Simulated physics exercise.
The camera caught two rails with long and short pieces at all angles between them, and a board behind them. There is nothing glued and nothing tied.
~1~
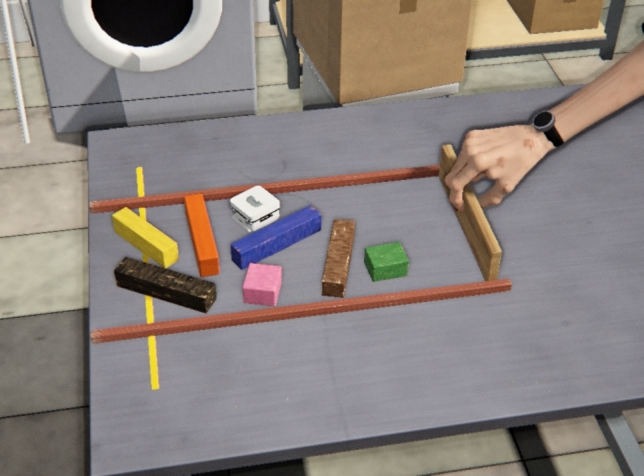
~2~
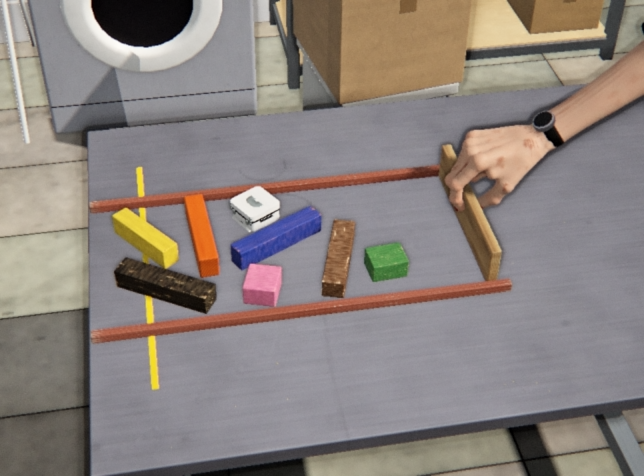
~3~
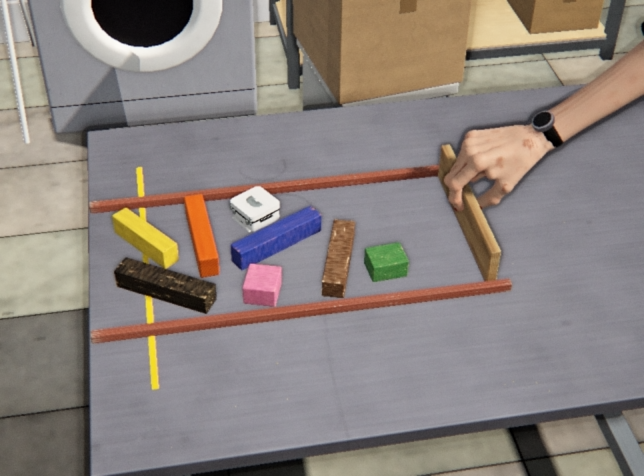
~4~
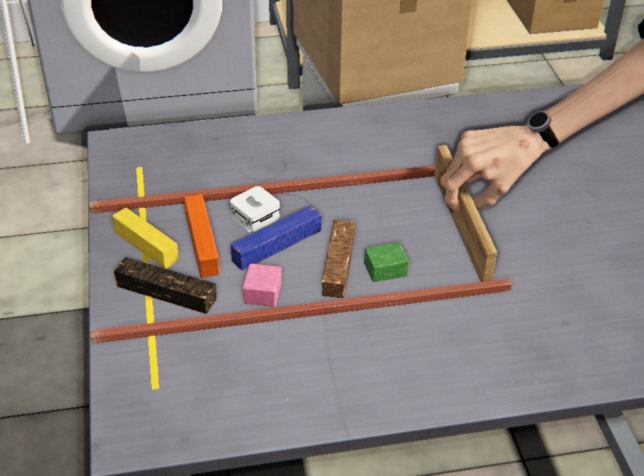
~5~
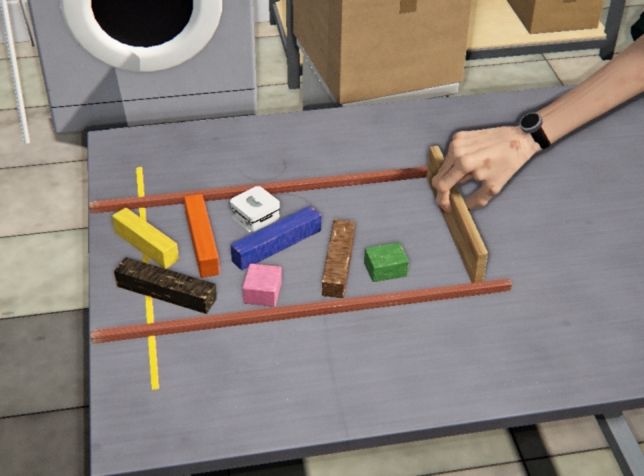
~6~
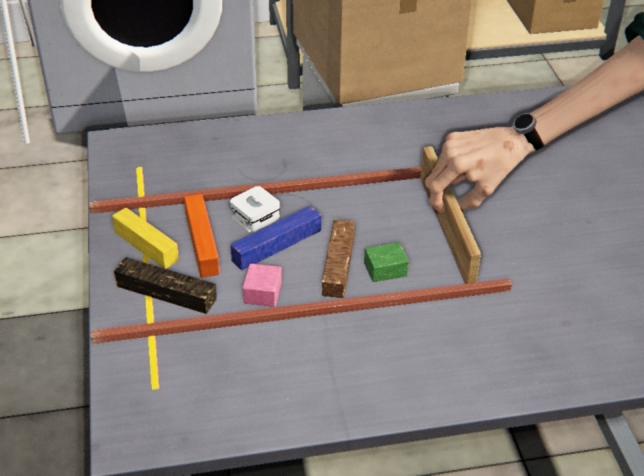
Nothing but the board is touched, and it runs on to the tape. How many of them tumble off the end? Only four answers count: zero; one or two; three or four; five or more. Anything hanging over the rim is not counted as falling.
The board is going to sweep off three, or four.
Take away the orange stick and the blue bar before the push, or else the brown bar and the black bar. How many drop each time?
The count is 2 in one try and 1 in the other, in that order.
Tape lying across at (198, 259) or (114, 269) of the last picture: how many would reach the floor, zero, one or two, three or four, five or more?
In order: Either one or two, then five or more.
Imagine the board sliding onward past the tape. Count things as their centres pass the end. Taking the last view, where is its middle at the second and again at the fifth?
At (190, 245) for the second, at (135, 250) for the fifth.
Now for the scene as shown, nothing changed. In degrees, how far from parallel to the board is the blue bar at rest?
About 35 degrees.
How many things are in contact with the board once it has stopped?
It's 2 of them.
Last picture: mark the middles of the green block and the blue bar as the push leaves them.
I'd say approximately (129, 297) and then (108, 250).
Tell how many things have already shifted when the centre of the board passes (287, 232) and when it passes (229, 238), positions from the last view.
Answer - first 7, then 8.
Soon after, none off yet; yellow bar at rest near (145, 238); black bar at rest near (163, 285); orange stick at rest near (201, 234).
At rest, the number that fall off is three or four; fallen, pink block, orange stick, black bar and yellow bar.
